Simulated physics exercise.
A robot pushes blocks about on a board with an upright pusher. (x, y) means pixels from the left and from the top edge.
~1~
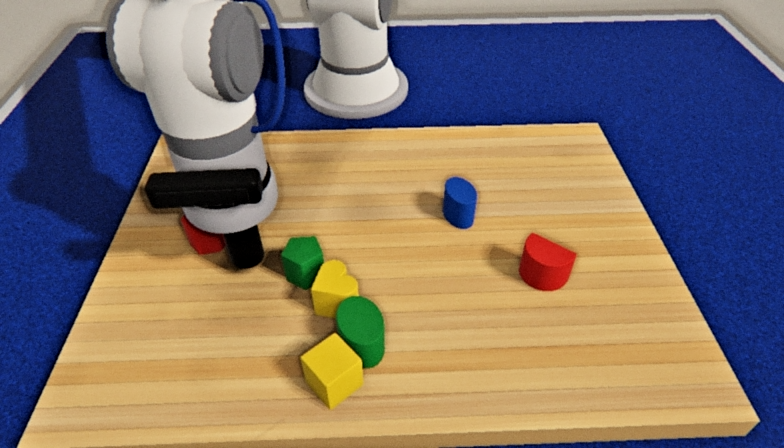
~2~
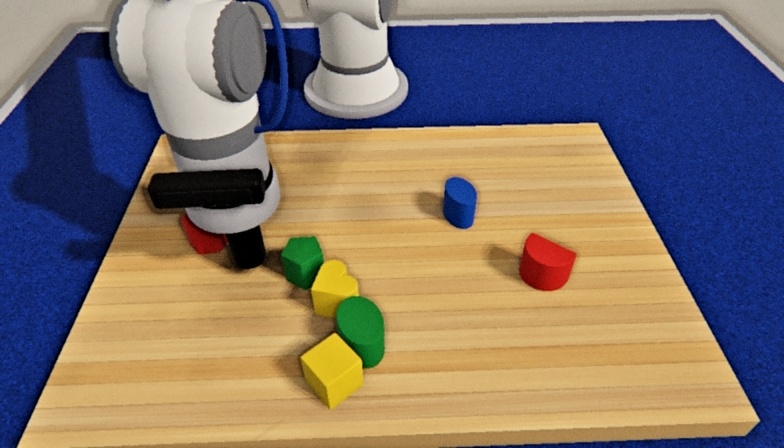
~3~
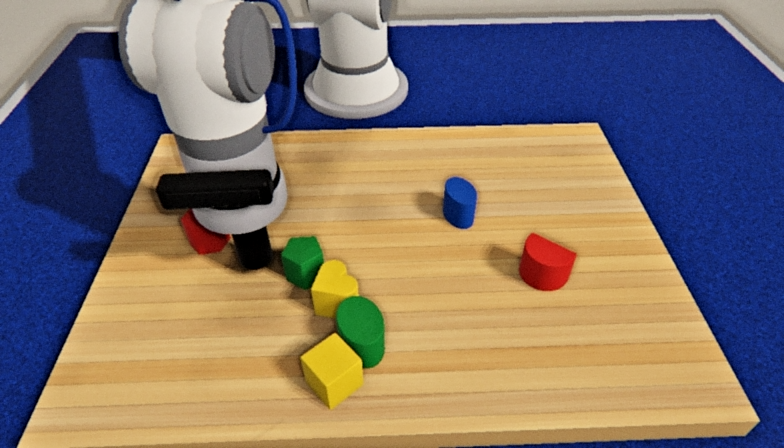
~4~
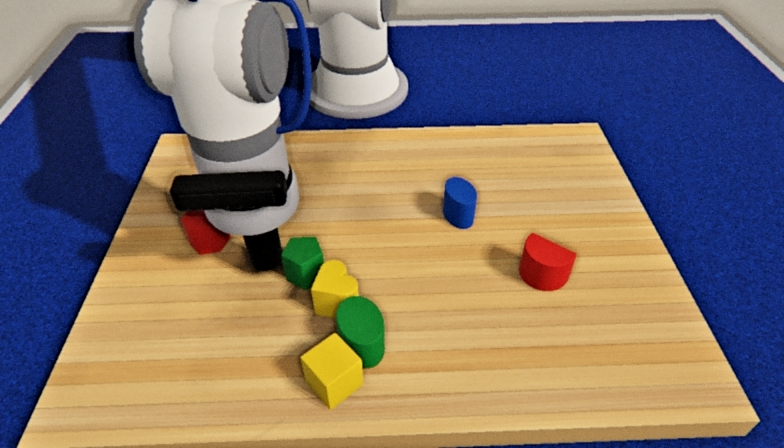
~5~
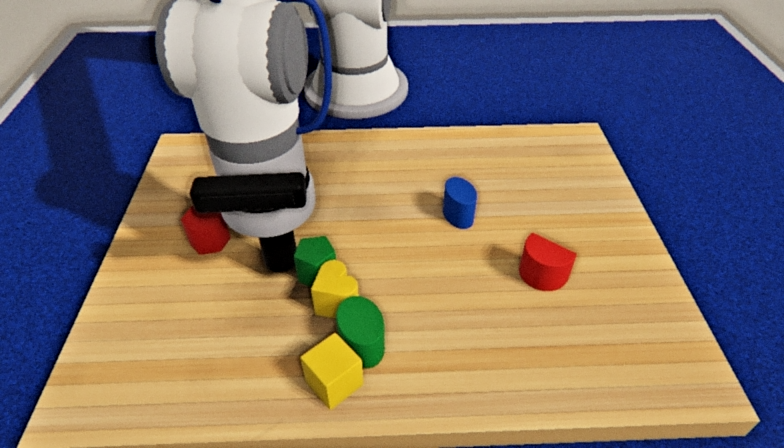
The robot arm slides its black pusher right and nudges the green pentagon slightly right.
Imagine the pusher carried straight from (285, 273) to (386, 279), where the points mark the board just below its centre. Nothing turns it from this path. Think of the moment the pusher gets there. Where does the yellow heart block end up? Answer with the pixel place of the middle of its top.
It will likely be found at (365, 280).
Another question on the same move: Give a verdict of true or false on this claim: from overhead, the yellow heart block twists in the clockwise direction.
The statement is true.
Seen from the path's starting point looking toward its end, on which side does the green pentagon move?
Side: Left.
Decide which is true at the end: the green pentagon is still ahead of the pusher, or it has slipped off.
It is still there in front.
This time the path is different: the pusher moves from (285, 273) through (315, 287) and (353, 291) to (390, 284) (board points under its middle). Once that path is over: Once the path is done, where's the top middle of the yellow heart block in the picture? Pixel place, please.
By then it is at (401, 285).
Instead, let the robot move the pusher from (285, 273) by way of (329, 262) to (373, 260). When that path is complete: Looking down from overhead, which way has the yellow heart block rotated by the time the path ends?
The sense of turning is clockwise.
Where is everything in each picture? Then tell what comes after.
The first frame shows pusher tip (248, 258); block tops, green pentagon (302, 249); yellow heart block (334, 278); green oval (360, 319).
The second frame shows pusher (250, 258); blocks unchanged.
The third frame shows pusher (257, 259); blocks unchanged.
The fourth frame shows pusher (267, 260); blocks unchanged.
The fifth frame shows pusher (282, 262); green pentagon (314, 249); yellow heart block (334, 278); green oval (360, 319).
On the path given first. One third of the way, pusher (317, 264); green pentagon (350, 246), turned 20° anticlockwise; yellow heart block (352, 277), turned 50° clockwise; green oval (361, 322).
Two thirds of the way, pusher (351, 266); green pentagon (385, 245), turned 35° anticlockwise; yellow heart block (355, 278), turned 60° clockwise; green oval (360, 323).
At the end, pusher (386, 268); green pentagon (419, 243), turned 50° anticlockwise; yellow heart block (365, 280), turned 85° clockwise; green oval (360, 323).
